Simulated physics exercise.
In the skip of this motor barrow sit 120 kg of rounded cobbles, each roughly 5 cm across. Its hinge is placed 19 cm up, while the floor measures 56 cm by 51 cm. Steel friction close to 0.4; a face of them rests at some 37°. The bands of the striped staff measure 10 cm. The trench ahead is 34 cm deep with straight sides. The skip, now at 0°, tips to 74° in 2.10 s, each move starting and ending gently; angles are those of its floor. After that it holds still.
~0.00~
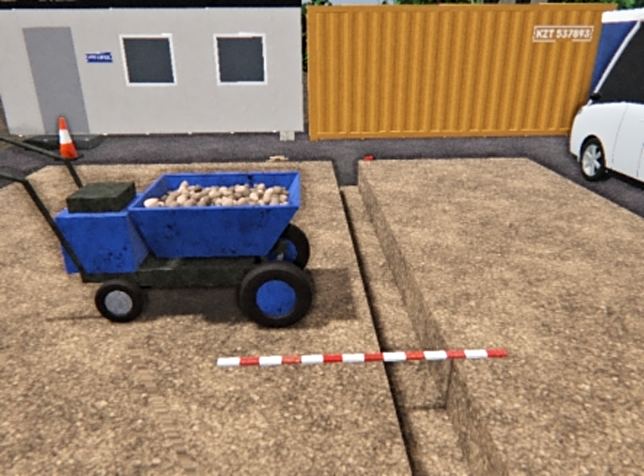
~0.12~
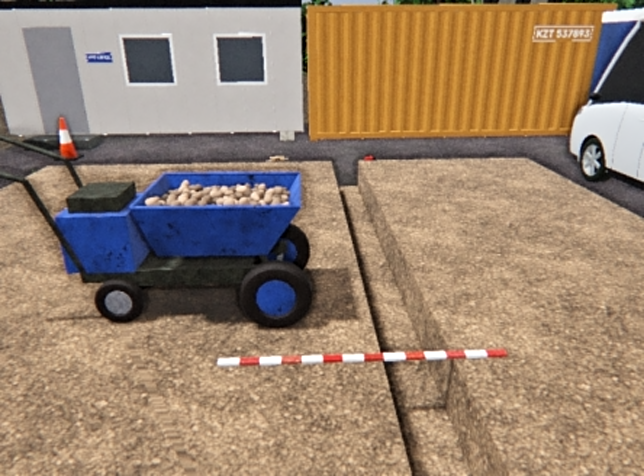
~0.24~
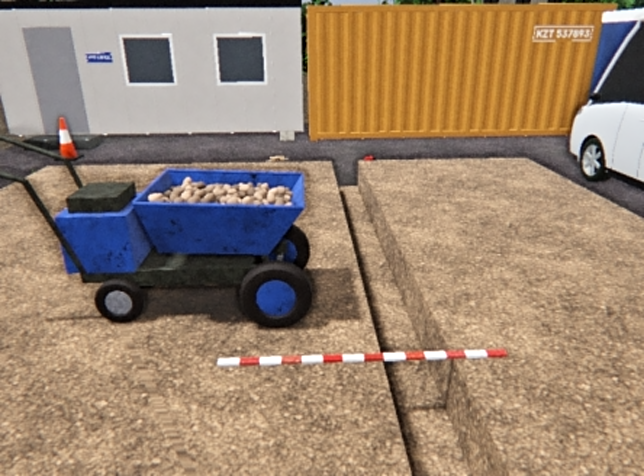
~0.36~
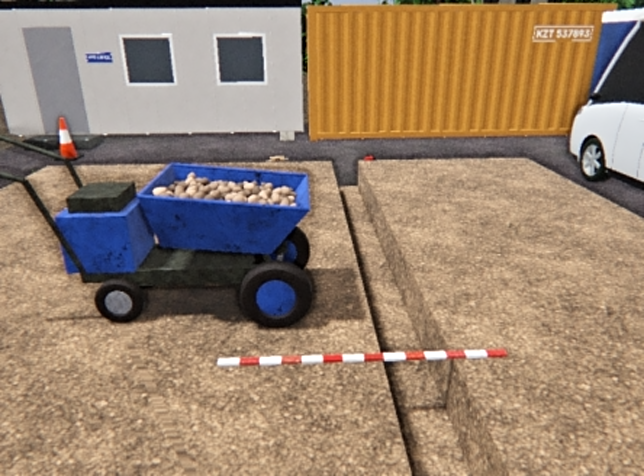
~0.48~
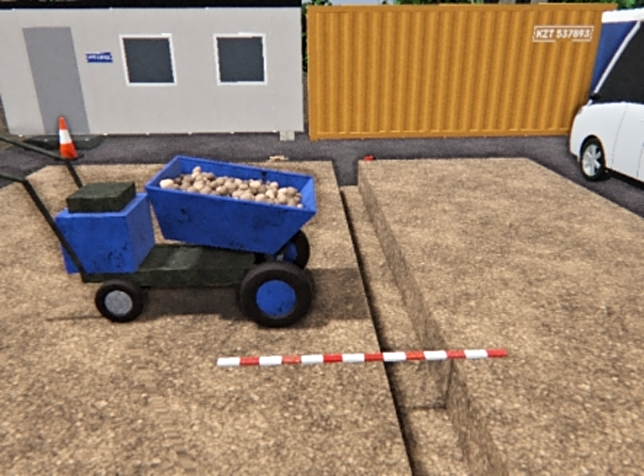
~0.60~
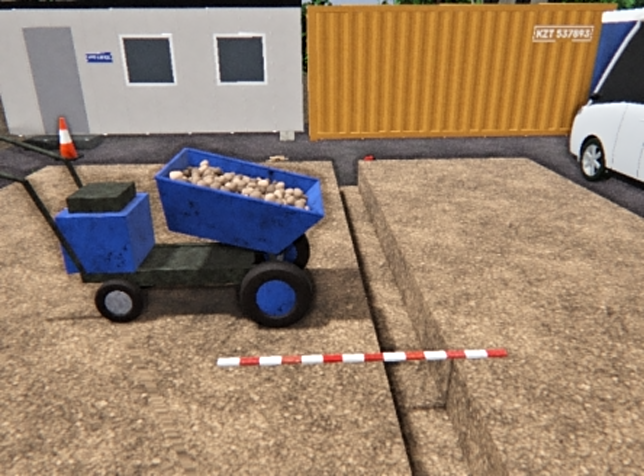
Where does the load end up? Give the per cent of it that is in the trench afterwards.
Some 99 per cent of it.
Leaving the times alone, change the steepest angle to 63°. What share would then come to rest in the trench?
Then about 70 per cent.
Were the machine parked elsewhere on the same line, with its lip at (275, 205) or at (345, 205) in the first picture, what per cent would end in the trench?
Close to 95 percent in the first case, 55 percent in the second.
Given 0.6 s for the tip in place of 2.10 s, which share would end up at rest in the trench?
Something close to 70 per cent.
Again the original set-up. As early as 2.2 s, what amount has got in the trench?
Around 55 per cent of it, at that instant.
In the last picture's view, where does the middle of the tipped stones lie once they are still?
Somewhere near pixel (395, 331).
After 1.6 s the floor is at 63°; 97 % in the skip, 3 % in the trench; the foremost stones are at (390, 280).
After 2.2 s the floor is at 74°; 46 % in the skip, 53 % in the trench, 1 % past the trench; the foremost stones are at (444, 305).
After 2.5 s the floor is at 74°; 21 % in the skip, 78 % in the trench, 1 % past the trench; the foremost stones are at (470, 307).
After 4.5 s the floor is at 74°; 0 % in the skip, 99 % in the trench, 1 % past the trench; the foremost stones are at (475, 307).
